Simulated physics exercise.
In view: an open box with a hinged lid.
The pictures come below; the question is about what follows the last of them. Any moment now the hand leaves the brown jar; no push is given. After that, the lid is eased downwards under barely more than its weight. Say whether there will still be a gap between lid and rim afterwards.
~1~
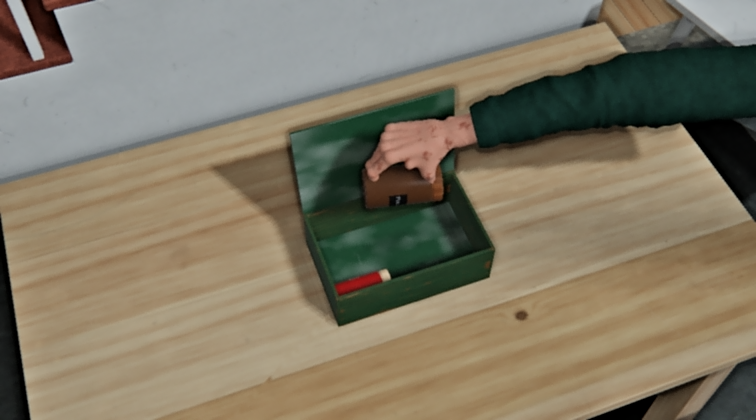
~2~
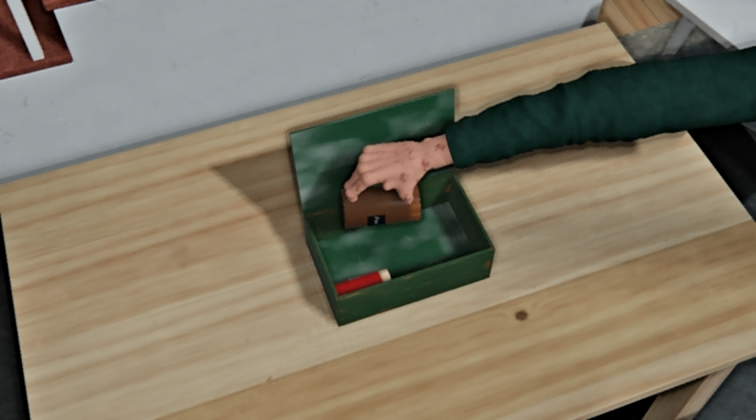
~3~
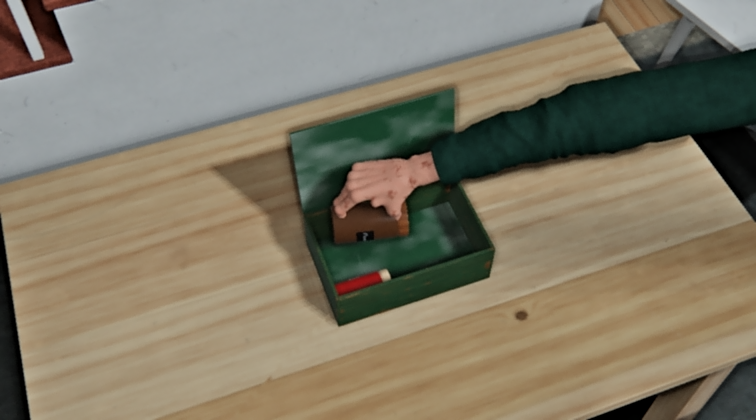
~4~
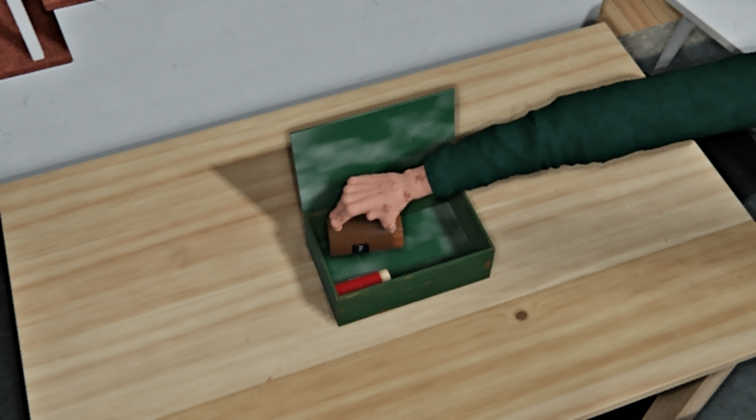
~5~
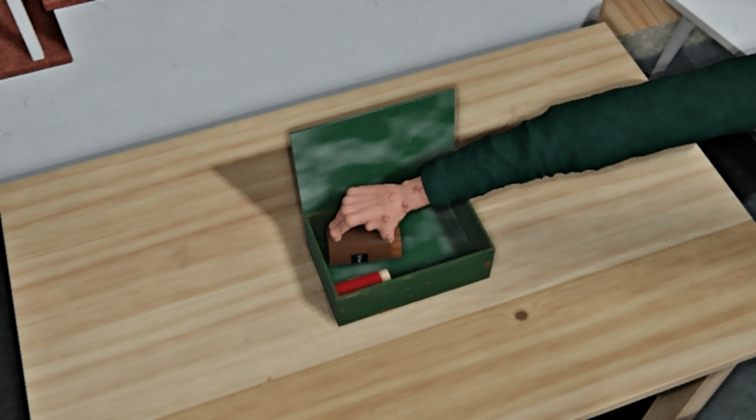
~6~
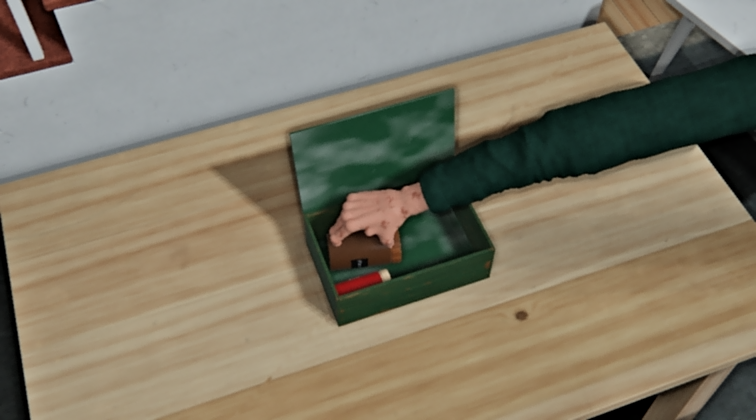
There will be no gap.
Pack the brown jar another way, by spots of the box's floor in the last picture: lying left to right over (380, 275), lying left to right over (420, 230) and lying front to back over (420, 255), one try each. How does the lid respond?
Closed, Closed, Closed.
Then, 1.20 s on from there, lid starting down; brown jar shifted about its own width near (360, 236); red shaker shifted a little.
Then, 1.80 s on from there, lid 34° above the rim; brown jar shifted about its own width near (360, 236); red shaker shifted a little.
In the end, lid shut; moved from the start, brown jar; red shaker unmoved. At the end, from the last picture's camera, brown jar near (360, 236).
